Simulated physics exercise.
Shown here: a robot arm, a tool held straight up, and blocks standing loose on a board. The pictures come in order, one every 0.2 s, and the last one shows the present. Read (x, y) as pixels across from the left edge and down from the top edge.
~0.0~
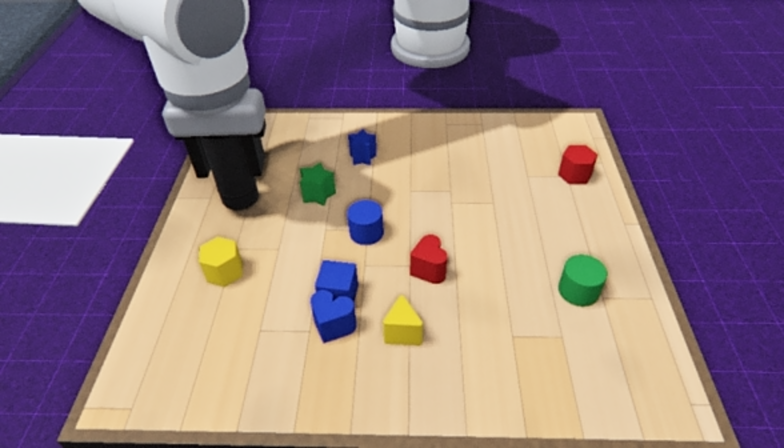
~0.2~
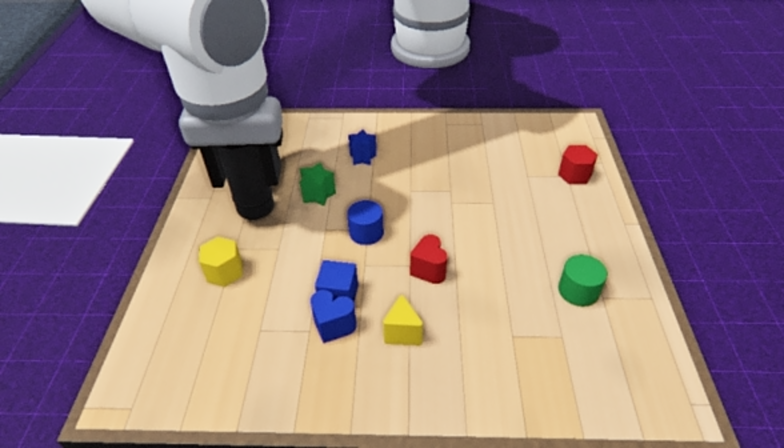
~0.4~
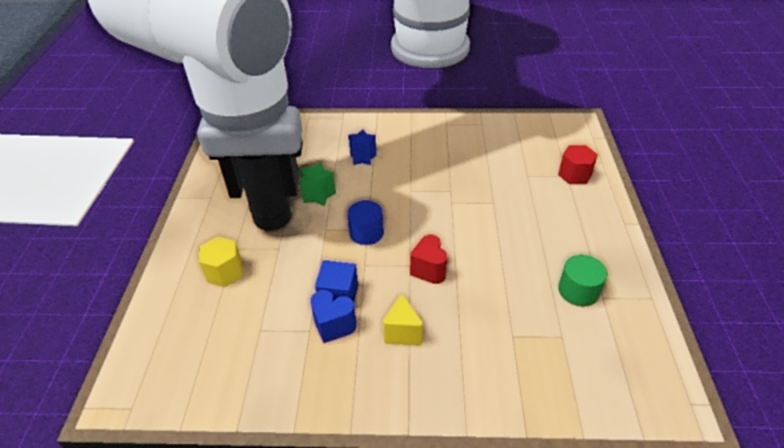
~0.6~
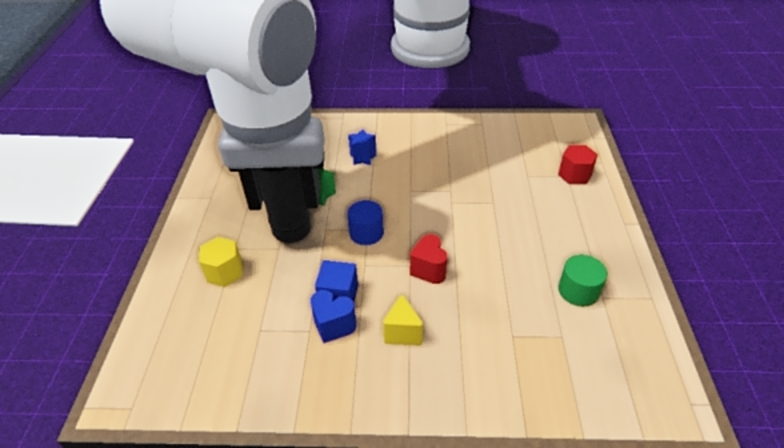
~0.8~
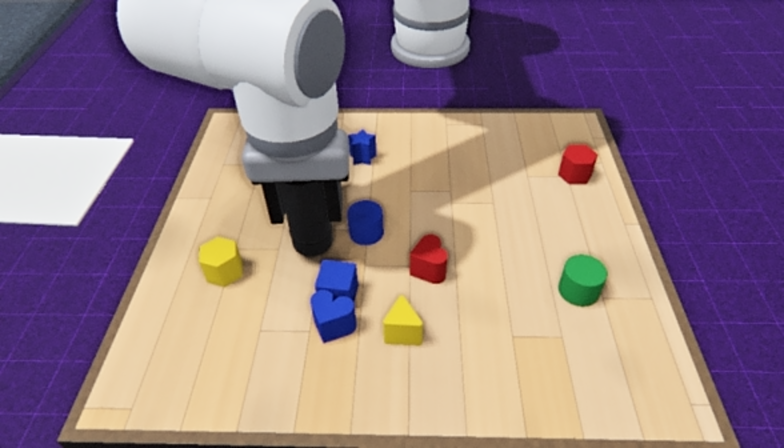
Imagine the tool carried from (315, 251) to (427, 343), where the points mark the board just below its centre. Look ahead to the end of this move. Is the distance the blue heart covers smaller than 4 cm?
I believe so.
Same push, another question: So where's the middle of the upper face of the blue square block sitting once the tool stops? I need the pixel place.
The middle of its upper face should be somewhere near (347, 309).
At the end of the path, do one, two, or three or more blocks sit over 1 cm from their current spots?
The count is three or more.
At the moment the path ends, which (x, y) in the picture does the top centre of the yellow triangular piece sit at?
(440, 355)
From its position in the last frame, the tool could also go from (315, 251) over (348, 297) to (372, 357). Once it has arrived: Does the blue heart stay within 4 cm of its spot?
Answer: No.
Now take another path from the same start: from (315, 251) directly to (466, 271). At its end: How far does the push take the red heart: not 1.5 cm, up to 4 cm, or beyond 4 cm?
Once the path is done, the red heart lies more than 4 cm from its present place.
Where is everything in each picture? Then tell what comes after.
In the first frame, tool tip at (241, 199); block tops, blue heart at (330, 305); blue square block at (336, 274); blue circular block at (365, 211); yellow triangular piece at (403, 313).
In the second frame, tool at (256, 208); blocks unchanged.
In the third frame, tool at (273, 218); blocks unchanged.
In the fourth frame, tool at (292, 230); blocks unchanged.
In the fifth frame, tool at (313, 243); blue heart at (330, 305); blue square block at (336, 274); blue circular block at (365, 211); yellow triangular piece at (403, 313).
The first path, step by step. One third of the way, tool at (348, 272); blue heart at (332, 320); blue square block at (340, 291).
Two thirds of the way, tool at (386, 303); blue heart at (325, 336), turned 20° clockwise; blue square block at (347, 309), turned 30° clockwise; yellow triangular piece at (405, 316), turned 15° clockwise.
At the end, tool at (428, 335); blue heart at (325, 336), turned 20° clockwise; blue square block at (347, 309), turned 30° clockwise; blue circular block in place; yellow triangular piece at (440, 355), turned 55° clockwise.
